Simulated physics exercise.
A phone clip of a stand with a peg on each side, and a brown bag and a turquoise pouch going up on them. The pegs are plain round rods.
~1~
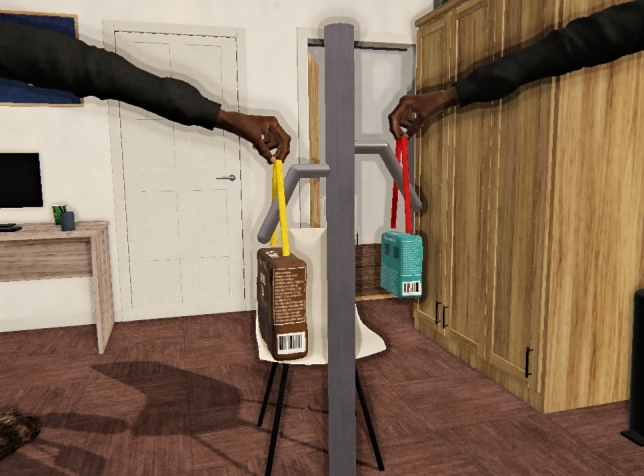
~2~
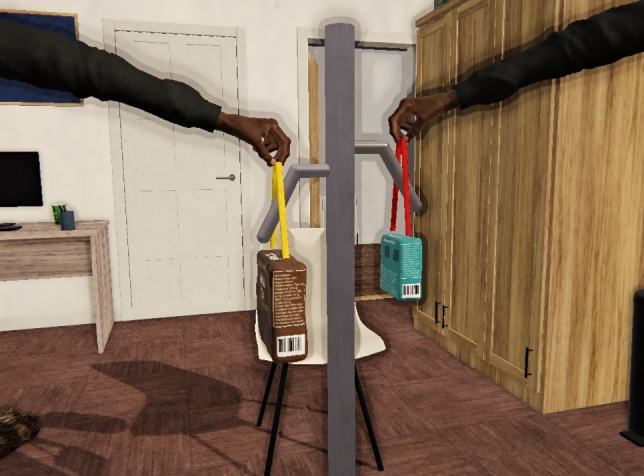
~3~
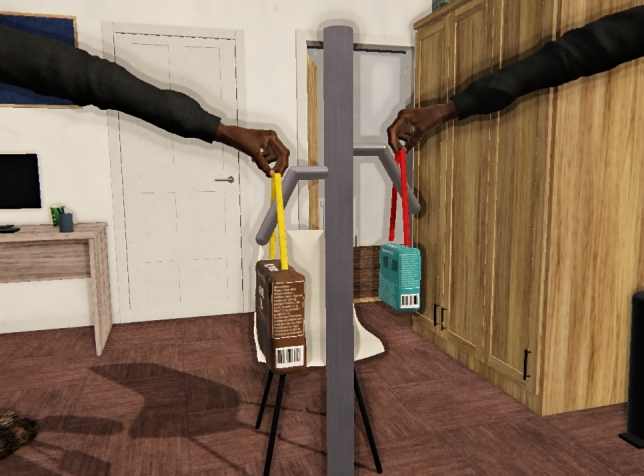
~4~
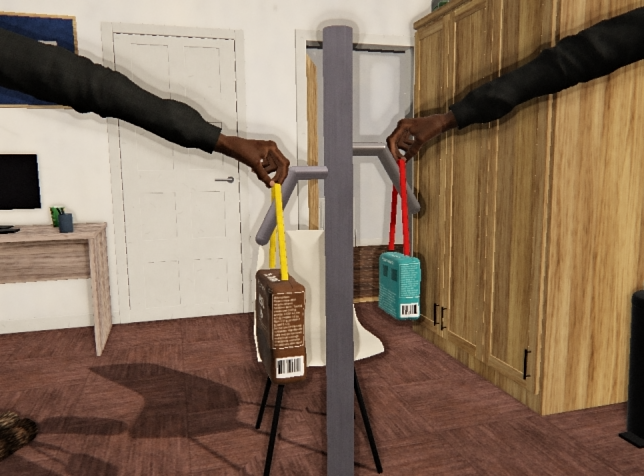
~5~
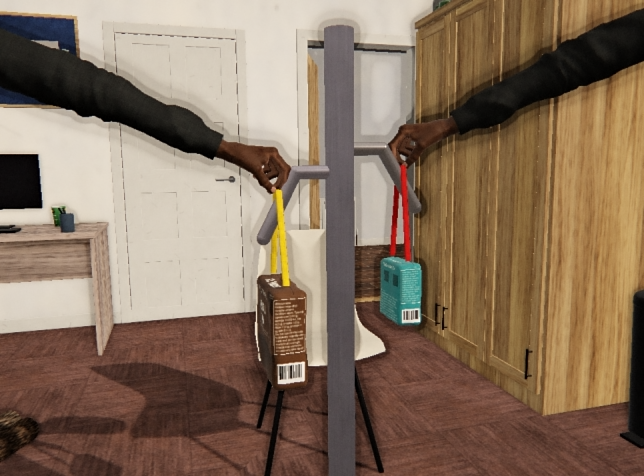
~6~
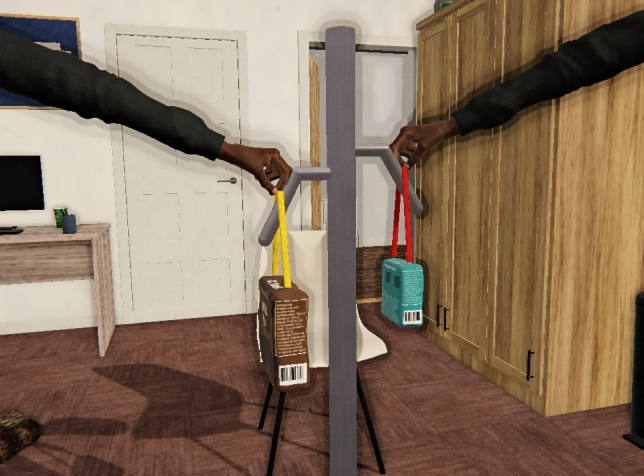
Two hands, one on each side of a grey stand, lowered a brown bag by its yellow strap and a turquoise pouch by its red strap slightly beside the sloping pegs, then kept nearly still.
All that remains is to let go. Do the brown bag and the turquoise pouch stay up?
The brown bag comes down, the turquoise pouch slips off its peg.
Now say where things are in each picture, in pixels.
The first picture shows brown bag (280, 300); turquoise pouch (400, 264); left peg tip (264, 237); right peg tip (416, 206).
The second picture shows brown bag (280, 303); turquoise pouch (400, 266).
The third picture shows brown bag (279, 313); turquoise pouch (399, 276).
The fourth picture shows brown bag (279, 323); turquoise pouch (399, 285).
The fifth picture shows brown bag (280, 328); turquoise pouch (400, 290).
The sixth picture shows brown bag (282, 330); turquoise pouch (401, 292); left peg tip (265, 239), sloping steeply down; right peg tip (417, 208), sloping steeply down.
Then, 0.44 s on from there, brown bag on the floor; turquoise pouch on the floor.
In the end, brown bag on the floor; turquoise pouch on the floor. The brown bag slips off its peg and the turquoise pouch drops to the floor.
